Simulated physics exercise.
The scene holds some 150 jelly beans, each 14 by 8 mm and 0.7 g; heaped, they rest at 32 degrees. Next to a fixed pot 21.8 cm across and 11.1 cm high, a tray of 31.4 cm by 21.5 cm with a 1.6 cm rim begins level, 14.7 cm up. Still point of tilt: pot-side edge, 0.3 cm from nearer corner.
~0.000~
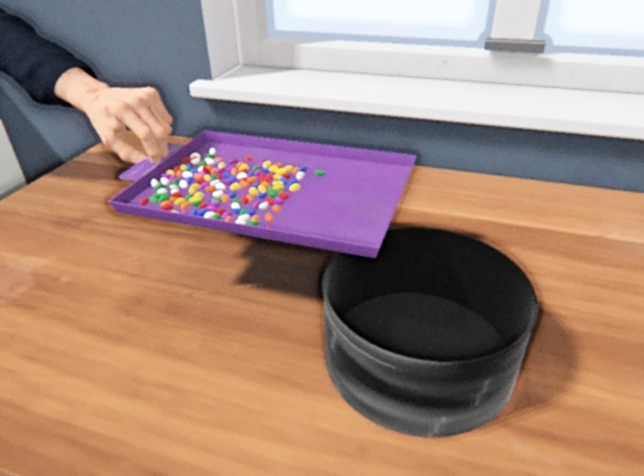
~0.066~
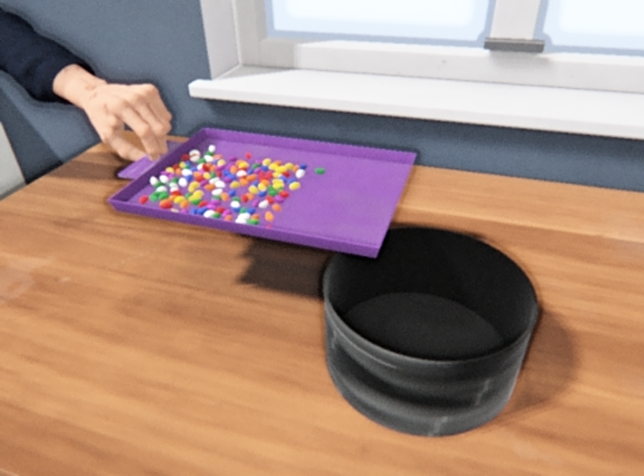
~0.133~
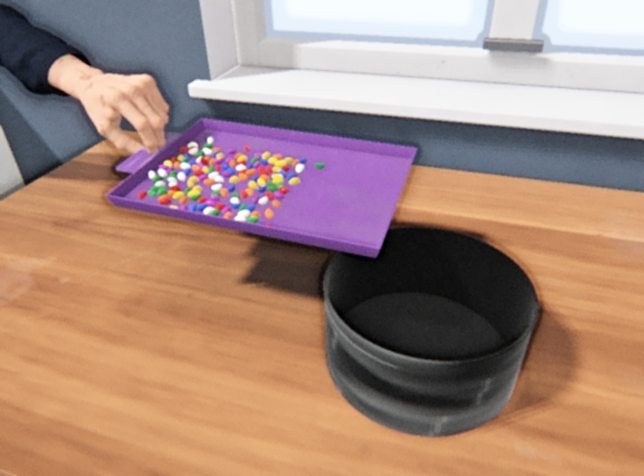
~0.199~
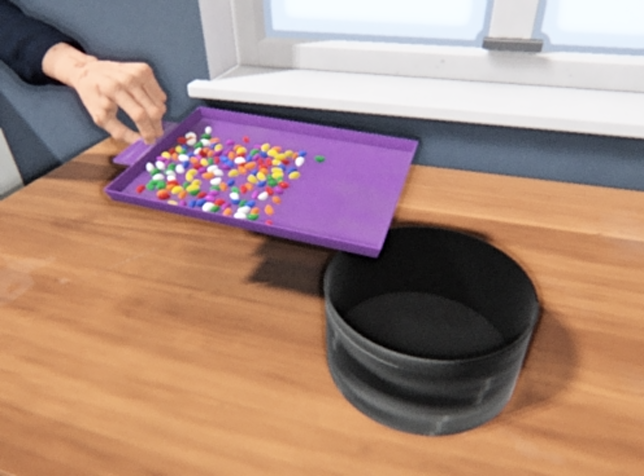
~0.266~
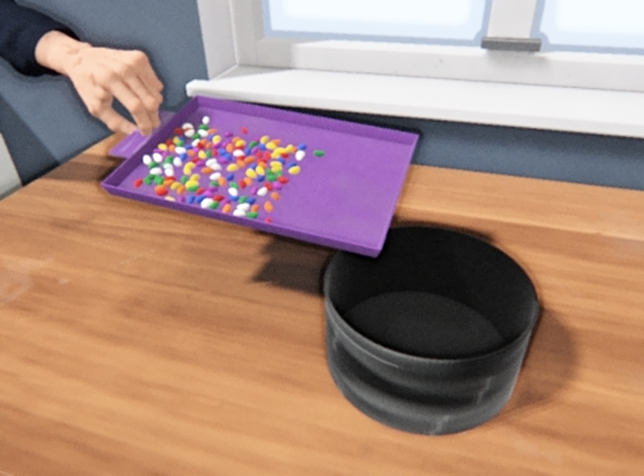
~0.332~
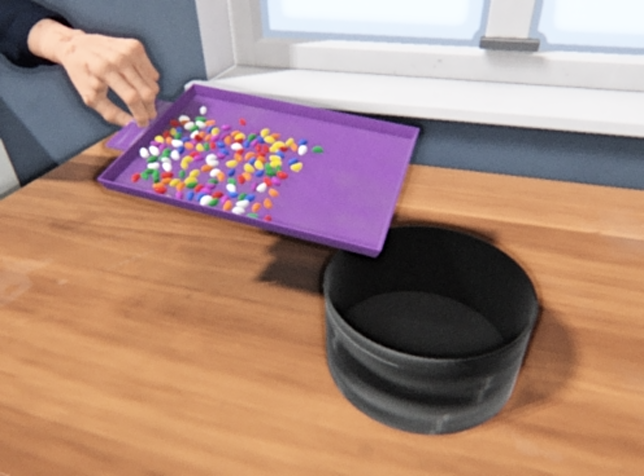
A hand in a dark sleeve at the left grips the handle of a purple tray and steadily lifts that end, tilting the tray modestly down toward the right. Small multicoloured jelly beans stay clustered on its left and middle, above a black round pot at the right. The wooden tabletop, beside a blue wall and white window, is seen from above at an unmoving angle.
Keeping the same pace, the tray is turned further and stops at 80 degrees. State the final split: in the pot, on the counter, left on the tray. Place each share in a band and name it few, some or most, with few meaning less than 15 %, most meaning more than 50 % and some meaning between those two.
In the end: Pot most, counter some, left on the tray few.
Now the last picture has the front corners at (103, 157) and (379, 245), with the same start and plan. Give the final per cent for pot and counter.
Final per cent - pot 90, counter 0.
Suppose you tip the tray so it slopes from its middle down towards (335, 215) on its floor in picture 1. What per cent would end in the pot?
I'd say close to 95 %.
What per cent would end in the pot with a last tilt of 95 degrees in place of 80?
In that case some 60 per cent.
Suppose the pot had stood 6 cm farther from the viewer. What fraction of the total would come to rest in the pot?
10 %.
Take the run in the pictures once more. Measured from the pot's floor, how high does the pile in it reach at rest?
About 1.5 centimetres.
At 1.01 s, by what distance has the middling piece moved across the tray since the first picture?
Roughly 9 cm.
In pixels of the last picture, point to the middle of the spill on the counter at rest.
(321, 438).
After 1.01 s, tilt 44 degrees; the tray holds 100 %, the pot 0 %.
Then, at 1.46 s, tilt 65 degrees; the tray holds 90 %, the pot 5 %.
After 1.99 s, tilt 80 degrees; the tray holds 15 %, the pot 45 %.
At rest (3.1 s), pot 65 %, counter 35 %, tray 0 %.
